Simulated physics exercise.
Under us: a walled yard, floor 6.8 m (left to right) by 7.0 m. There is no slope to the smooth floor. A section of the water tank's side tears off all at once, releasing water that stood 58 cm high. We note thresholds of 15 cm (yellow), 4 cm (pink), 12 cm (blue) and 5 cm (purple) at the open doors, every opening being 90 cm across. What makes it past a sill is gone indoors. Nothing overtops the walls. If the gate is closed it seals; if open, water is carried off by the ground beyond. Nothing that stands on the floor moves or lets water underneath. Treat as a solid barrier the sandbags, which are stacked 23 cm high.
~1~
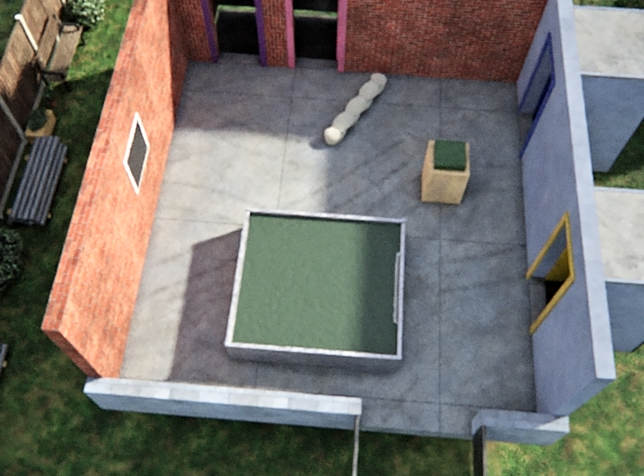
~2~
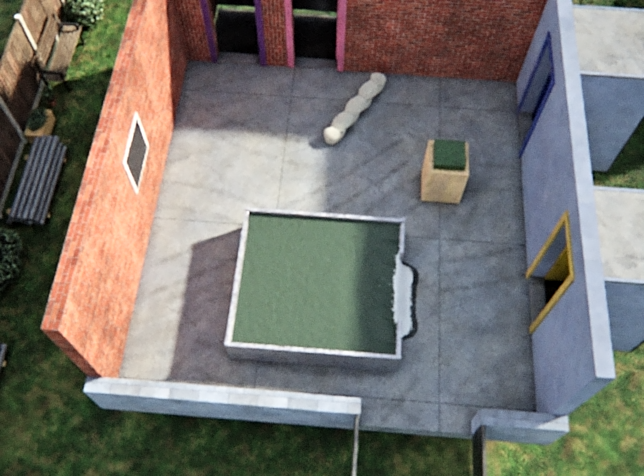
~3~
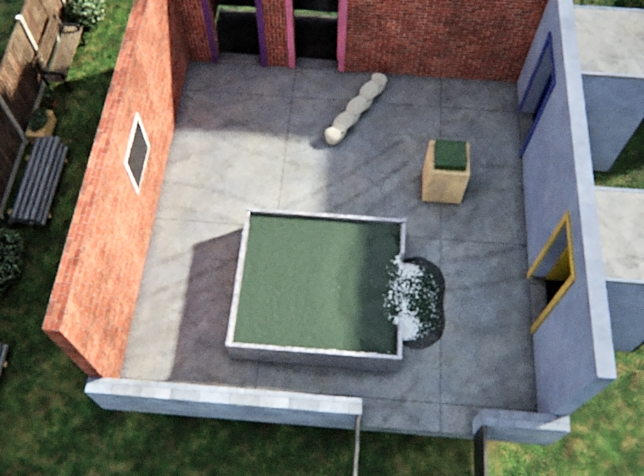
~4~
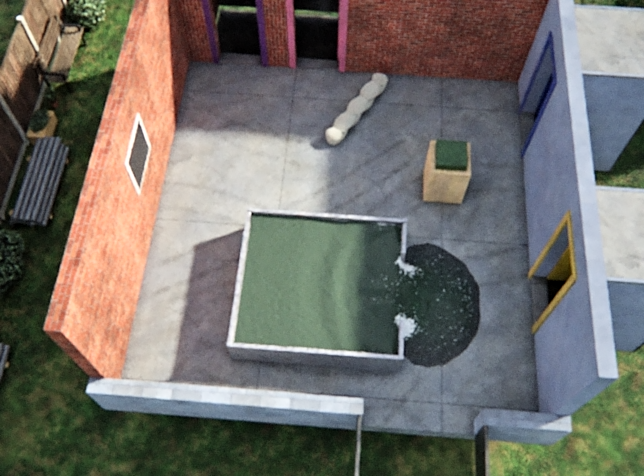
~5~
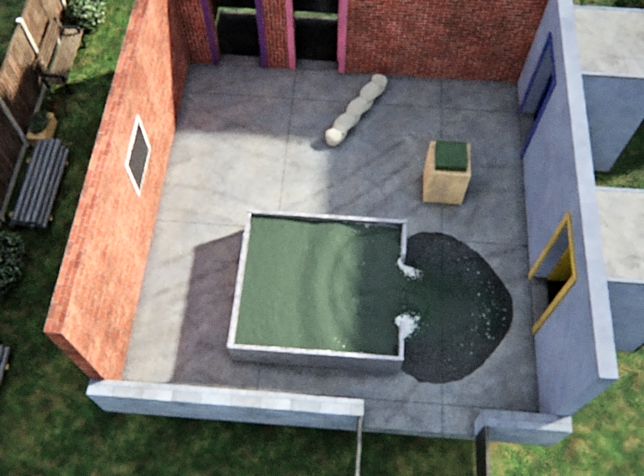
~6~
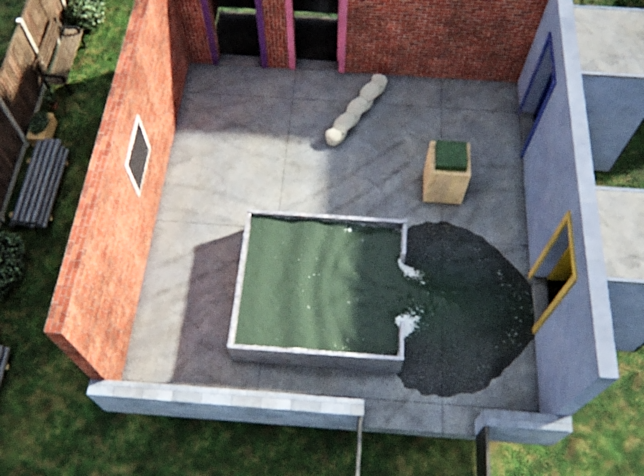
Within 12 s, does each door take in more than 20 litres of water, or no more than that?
In the end yellow door: More than stated; pink door: Less than stated; blue door: Less than stated; purple door: Less than stated.
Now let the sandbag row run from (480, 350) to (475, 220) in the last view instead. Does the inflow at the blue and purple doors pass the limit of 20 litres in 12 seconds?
Checking the limit, blue is fine, purple is too much.
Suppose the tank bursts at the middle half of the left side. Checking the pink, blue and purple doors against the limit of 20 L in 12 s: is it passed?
The pink door comes out more than that, the blue door less than that and the purple door more than that.
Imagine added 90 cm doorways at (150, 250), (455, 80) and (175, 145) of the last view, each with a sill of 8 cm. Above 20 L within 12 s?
Well, the first is on the low side, the second is on the high side, and the third is on the low side.
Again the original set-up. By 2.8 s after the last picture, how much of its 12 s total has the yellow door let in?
About 75%.
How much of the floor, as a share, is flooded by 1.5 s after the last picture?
Wet share: Near 20 percent.
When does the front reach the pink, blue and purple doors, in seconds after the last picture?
So pink at 4.0 s, blue at 1.4 s, and purple at 5.0 s.
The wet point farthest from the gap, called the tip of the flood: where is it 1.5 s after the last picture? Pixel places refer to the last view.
Near (515, 130).
Then, 0.7 s after the last picture water covers 15 % of the floor and is deepest (34 cm) near (411, 300); yellow door 17 cm at the sill, 56 L in, pink door not reached, blue door not reached, purple door not reached.
Then, 1.5 s after the last picture water covers 20 % of the floor and is deepest (34 cm) near (532, 413); yellow door 31 cm at the sill, 136 L in, pink door not reached, blue door 2 cm at the sill, 0 L in, purple door not reached.
Then, 2.8 s after the last picture water covers 35 % of the floor and is deepest (28 cm) near (532, 413); yellow door 26 cm at the sill, 242 L in, pink door not reached, blue door 6 cm at the sill, 0 L in, purple door not reached.
Then, 6.3 s after the last picture water covers 60 % of the floor and is deepest (18 cm) near (521, 412); yellow door 17 cm at the sill, 316 L in, pink door 2 cm at the sill, 0 L in, blue door 9 cm at the sill, 1 L in, purple door 1 cm at the sill, 0 L in.
Then, 11.3 s after the last picture water covers 85 % of the floor and is deepest (12 cm) near (388, 94); yellow door 11 cm at the sill, 319 L in, pink door 1 cm at the sill, 0 L in, blue door 9 cm at the sill, 4 L in, purple door 2 cm at the sill, 0 L in.
